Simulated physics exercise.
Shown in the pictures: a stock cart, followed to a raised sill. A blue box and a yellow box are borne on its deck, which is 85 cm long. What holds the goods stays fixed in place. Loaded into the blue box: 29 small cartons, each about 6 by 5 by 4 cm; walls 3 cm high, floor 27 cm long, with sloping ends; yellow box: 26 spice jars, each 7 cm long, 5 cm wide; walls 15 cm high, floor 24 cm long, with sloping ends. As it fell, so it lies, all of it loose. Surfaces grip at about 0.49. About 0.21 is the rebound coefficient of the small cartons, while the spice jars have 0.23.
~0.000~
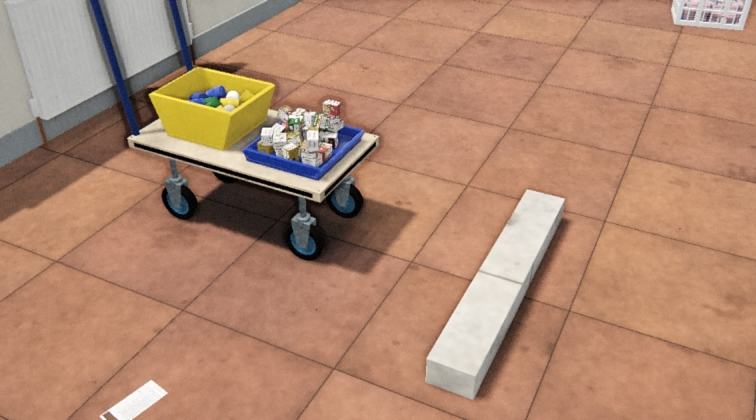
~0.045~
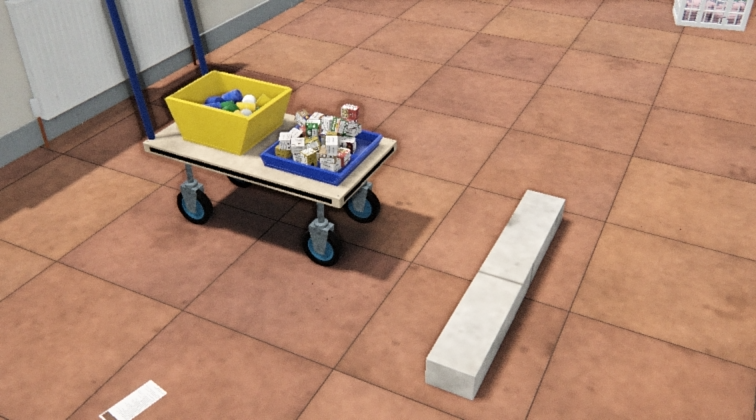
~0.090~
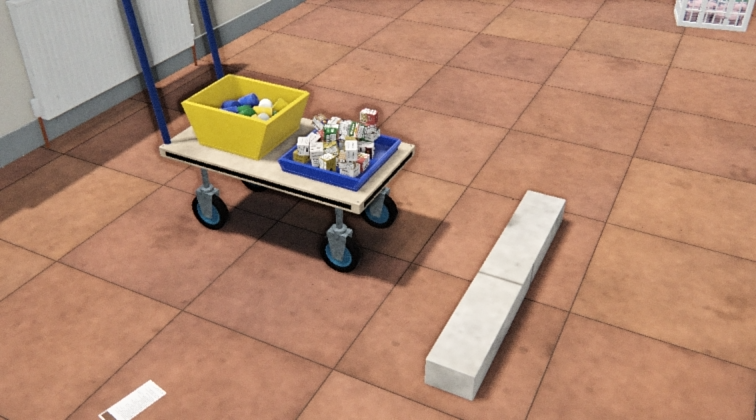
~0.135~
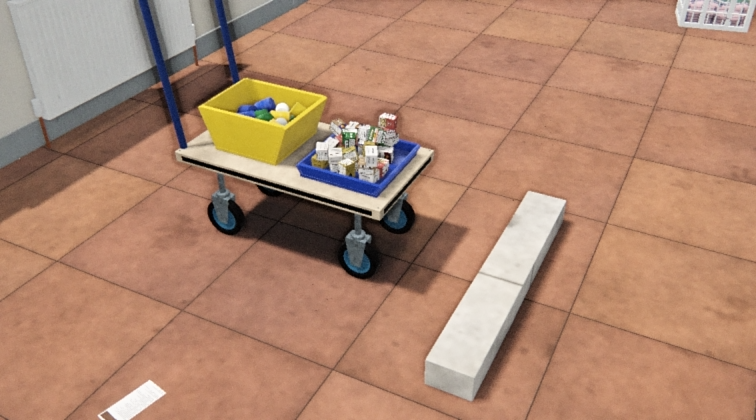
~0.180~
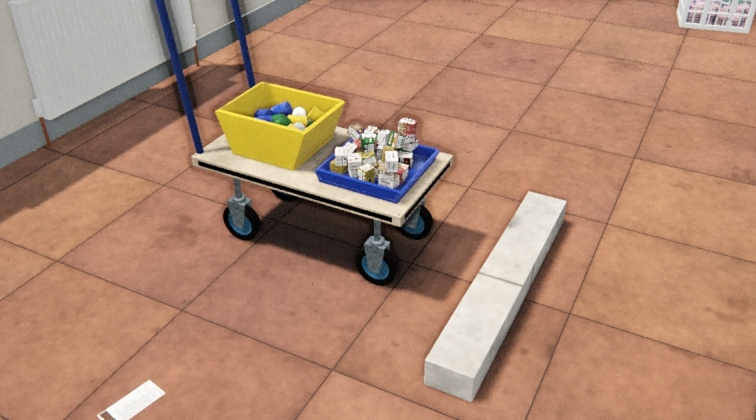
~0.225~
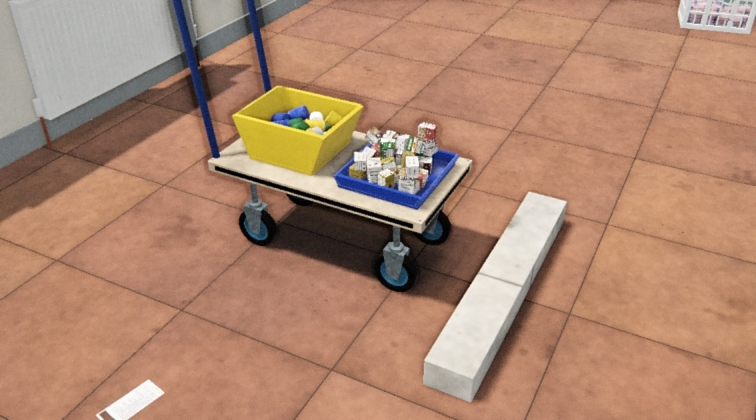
In the video, a flat cart with blue uprights carries a yellow box of colourful jars and a blue box of small cartons, rolling steadily rightward across a tiled floor and drawing closer to a pale raised sill.
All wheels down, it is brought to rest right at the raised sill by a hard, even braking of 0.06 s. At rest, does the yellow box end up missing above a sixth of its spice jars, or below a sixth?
The share lost is smaller than a sixth.
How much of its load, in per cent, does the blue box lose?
For the blue box, roughly 35 percent.
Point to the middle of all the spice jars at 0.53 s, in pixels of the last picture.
Somewhere around pixel (354, 149).
After 0.31 s, braking starts.
After 0.41 s, the blue box is down by 2 of 29 and the yellow box has all 26.
After 0.53 s, the blue box is down by 7 of 29 and the yellow box has all 26.
After 0.76 s, the blue box is down by 10 of 29 and the yellow box has all 26.
Final count (at 1.26 s), the blue box is down by 10 of 29 and the yellow box has all 26. Asked share, 0 of 26, 0 per cent.
